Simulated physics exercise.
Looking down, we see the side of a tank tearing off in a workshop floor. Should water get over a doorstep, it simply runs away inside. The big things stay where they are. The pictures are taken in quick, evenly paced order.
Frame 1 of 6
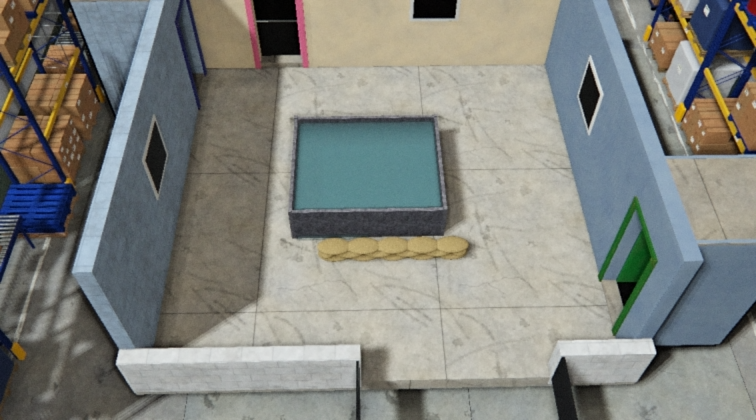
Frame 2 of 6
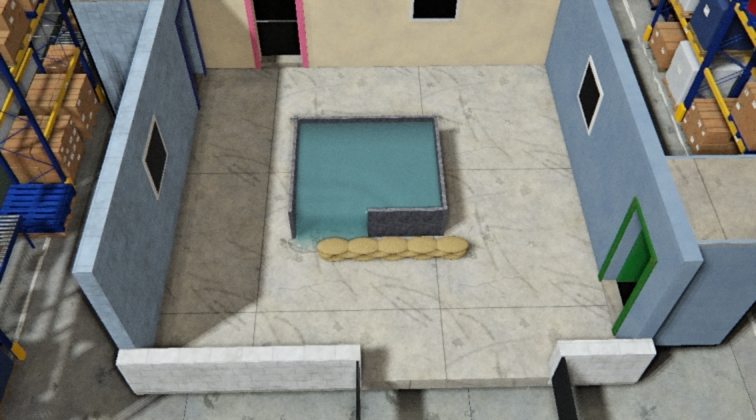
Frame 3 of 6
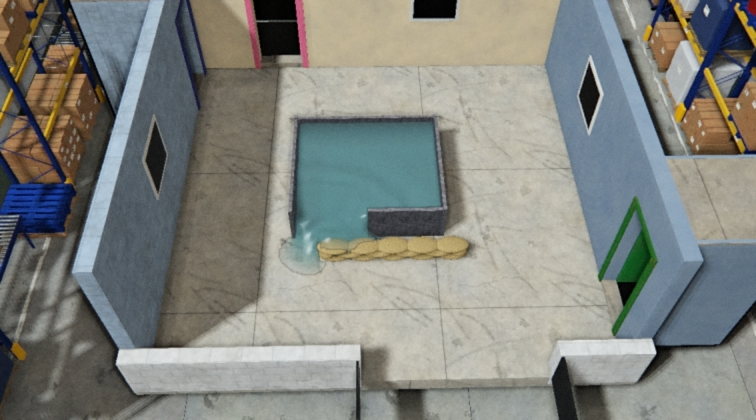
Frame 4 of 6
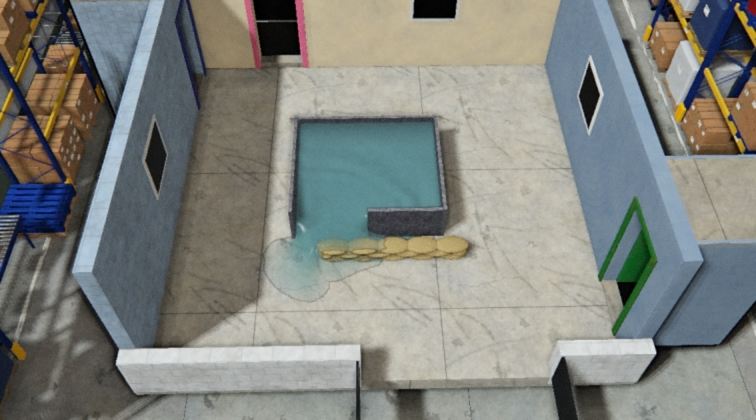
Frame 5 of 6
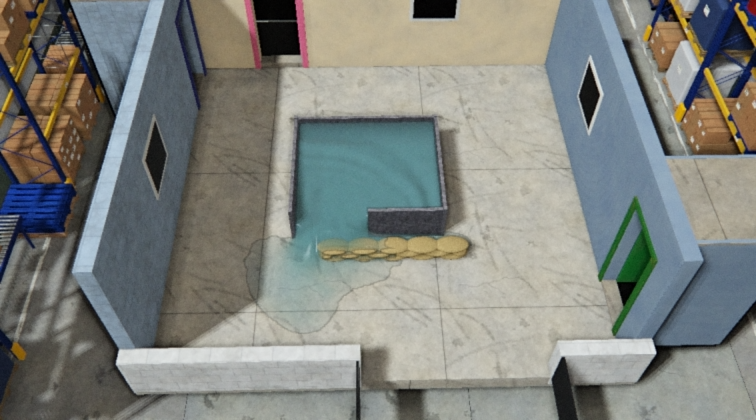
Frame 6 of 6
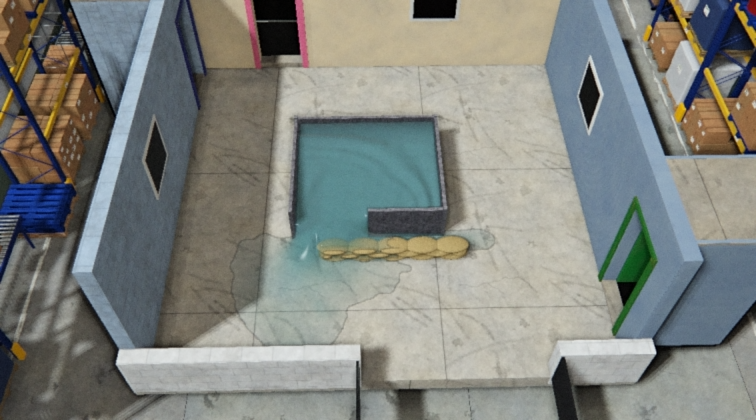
A dark-walled square tank of teal water stands on the pale, cracked floor of a workshop, seen from high above by a still camera. Tan sandbags lie along its near side, between blue-grey side walls with a green doorway at right and a pink-framed one behind. The near wall's left part opens, and water pours out, spreading left, forward and around the sandbags as ripples cross the tank.
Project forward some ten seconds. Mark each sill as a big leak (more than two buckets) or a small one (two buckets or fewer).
Blue door: Small; green door: Small; pink door: Small.
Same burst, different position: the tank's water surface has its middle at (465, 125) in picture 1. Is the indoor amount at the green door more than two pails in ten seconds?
By my reckoning, the green one runs past the limit.
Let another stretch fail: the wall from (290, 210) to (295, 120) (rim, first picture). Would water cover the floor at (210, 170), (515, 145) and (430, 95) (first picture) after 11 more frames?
Going through them, the first would be submerged, the next still bare and the last still bare.
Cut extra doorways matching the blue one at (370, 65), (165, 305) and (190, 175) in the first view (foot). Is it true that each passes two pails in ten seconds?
Checking each in order, the first misses the threshold, the second beats the threshold, and the third misses the threshold.
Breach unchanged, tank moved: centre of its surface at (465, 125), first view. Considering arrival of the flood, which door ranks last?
In my view it is the one in pink.
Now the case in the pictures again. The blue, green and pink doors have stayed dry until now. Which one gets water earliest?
Answer: The green door.
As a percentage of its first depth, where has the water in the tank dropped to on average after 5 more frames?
About 78 %.
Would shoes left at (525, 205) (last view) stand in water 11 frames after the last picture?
Lab note - point status: Swamped.
A moment on, water covers 25 % of the floor; the blue door not reached, the green door not reached, the pink door not reached.
Next, water covers 30 % of the floor; the blue door not reached, the green door not reached, the pink door not reached.
Then, water covers 35 % of the floor; the blue door not reached, the green door wet at the sill, nothing in, the pink door not reached.
Later, water covers 75 % of the floor; the blue door wet at the sill, nothing in, the green door wet at the sill, nothing in, the pink door wet at the sill, nothing in.
In the end, water covers 95 % of the floor; the blue door wet at the sill, nothing in, the green door under two buckets in, the pink door wet at the sill, nothing in.
